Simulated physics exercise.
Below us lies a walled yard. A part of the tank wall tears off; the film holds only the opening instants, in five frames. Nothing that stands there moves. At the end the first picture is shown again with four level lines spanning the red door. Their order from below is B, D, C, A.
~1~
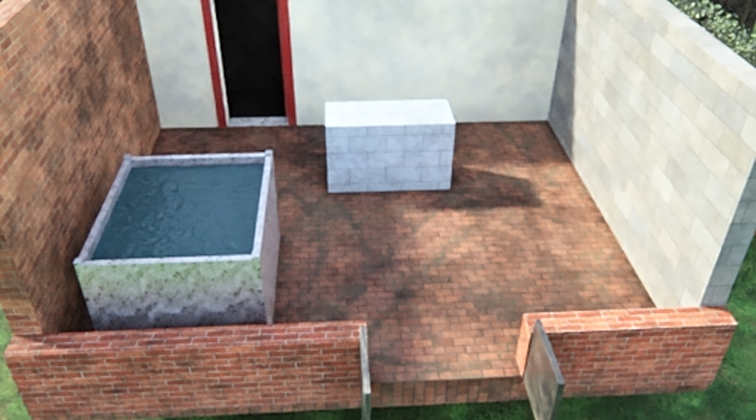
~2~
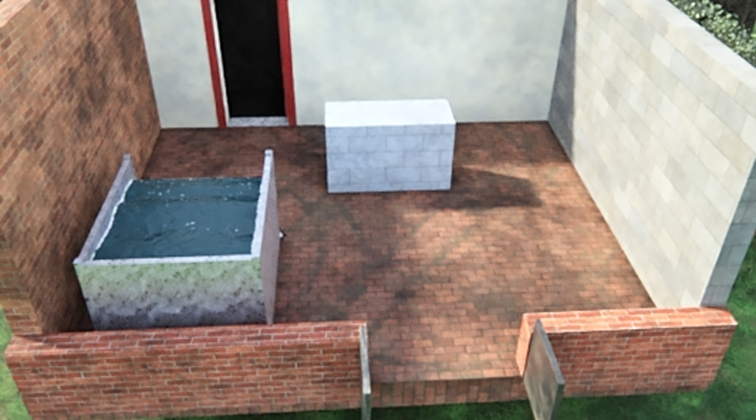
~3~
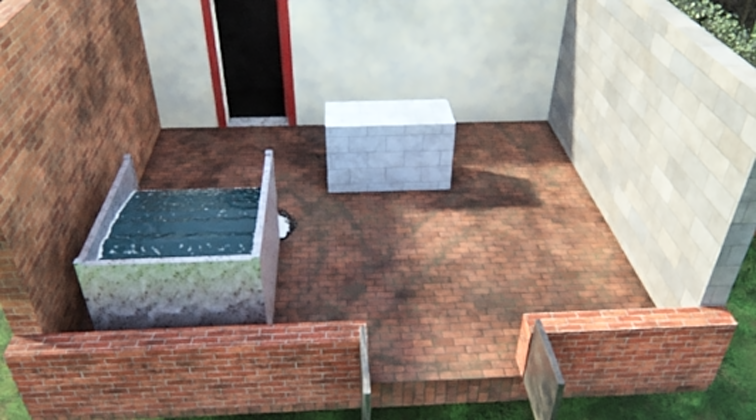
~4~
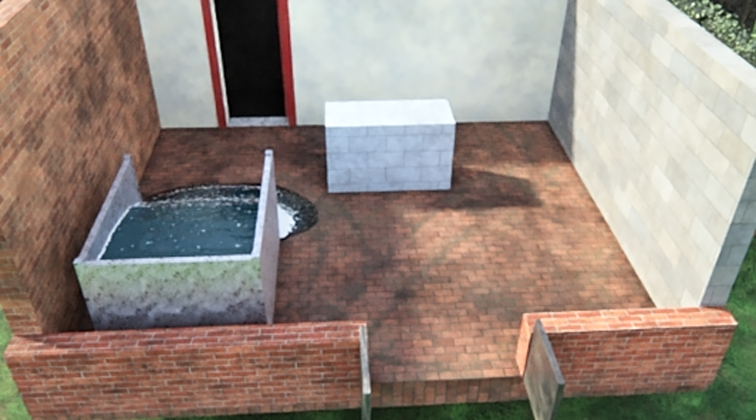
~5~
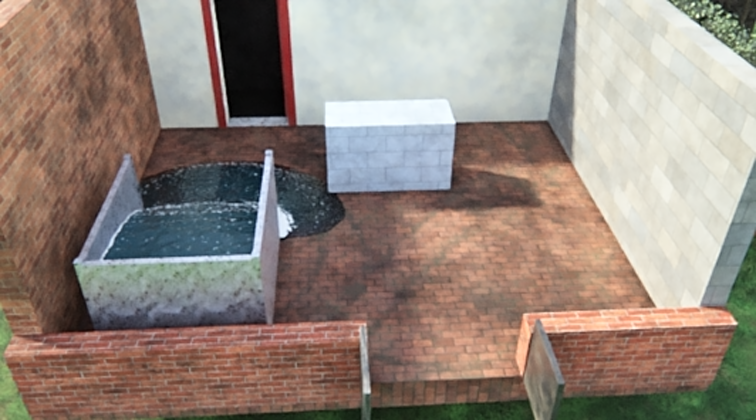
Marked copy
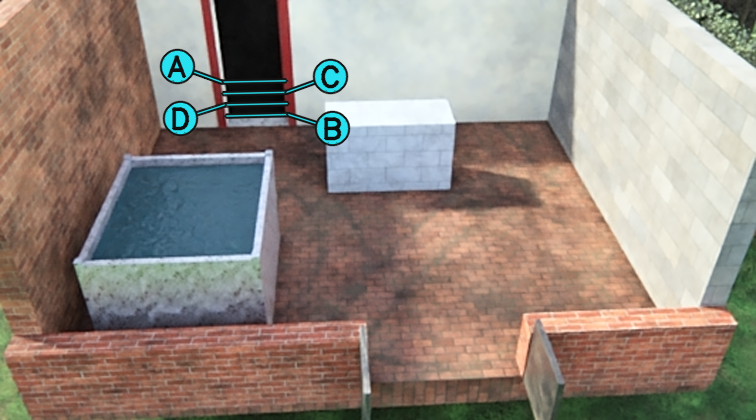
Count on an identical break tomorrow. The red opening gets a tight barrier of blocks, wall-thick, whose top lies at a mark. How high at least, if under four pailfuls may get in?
Use height C.
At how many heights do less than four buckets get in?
Two of them.
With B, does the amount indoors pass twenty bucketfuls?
Yes.
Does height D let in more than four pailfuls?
Yes, that goes wrong.
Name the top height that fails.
Height D.
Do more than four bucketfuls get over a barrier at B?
Yes.
On the marked copy, A at (253, 81); B at (257, 115); C at (255, 92); D at (256, 104); from the bottom up B, D, C, A.
With A, nothing gets over.
With B, dozens of bucketfuls pour in.
With C, a splash gets over, under a bucket.
With D, about 9 bucketfuls get in.
